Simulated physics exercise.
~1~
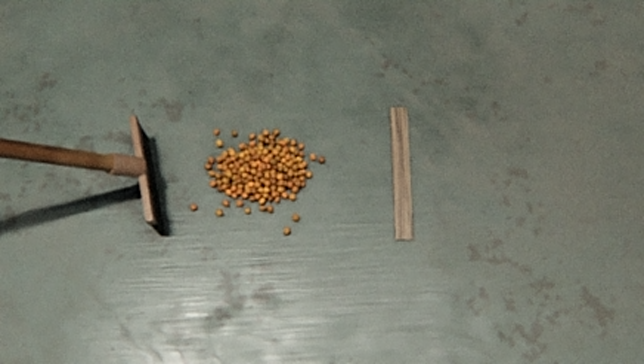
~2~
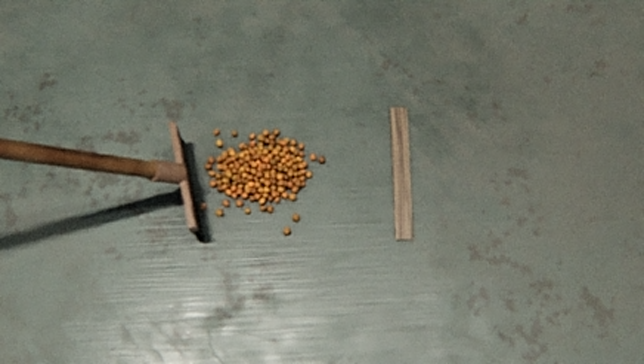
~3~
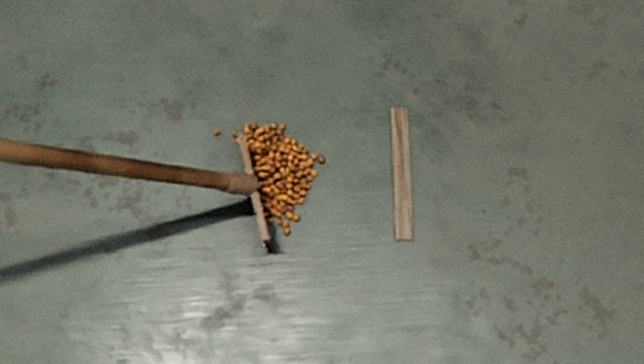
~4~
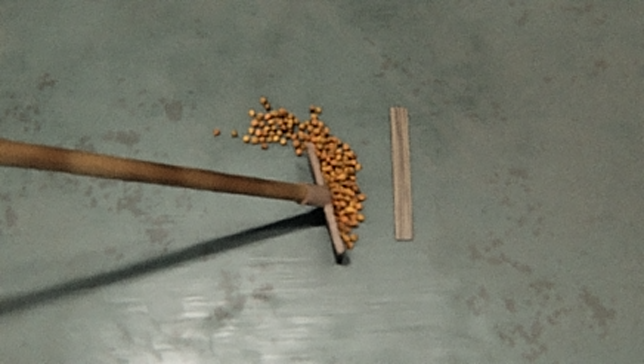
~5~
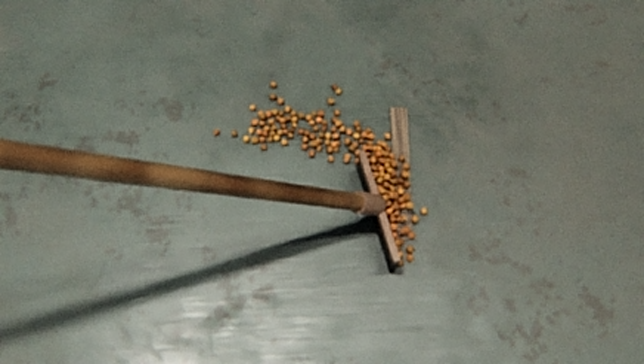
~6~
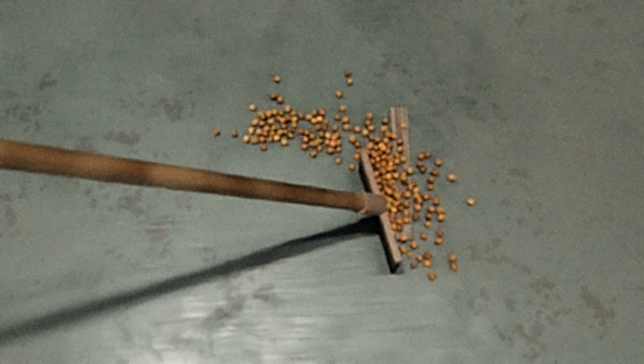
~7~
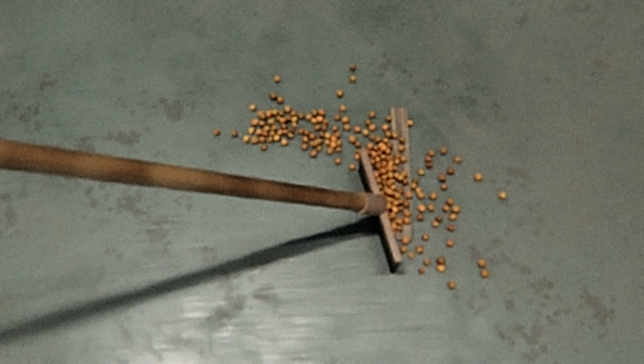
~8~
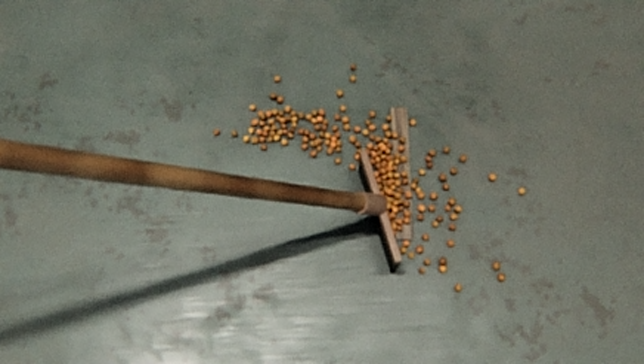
A heap of small golden-orange roasted chickpeas lies on a worn grey-green floor, seen from above, with a wooden squeegee on a long brown handle at its left and a narrow, pale wooden strip fixed upright in view to its right. The squeegee slides rightwards, angling slightly downwards, and meets the heap. It pushes the lower part along while many chickpeas slip past its upper end and trail behind. The blade stops against the strip's near side, and chickpeas spill over and around it, scattering to the right. They end spread on both sides, a few on the strip.
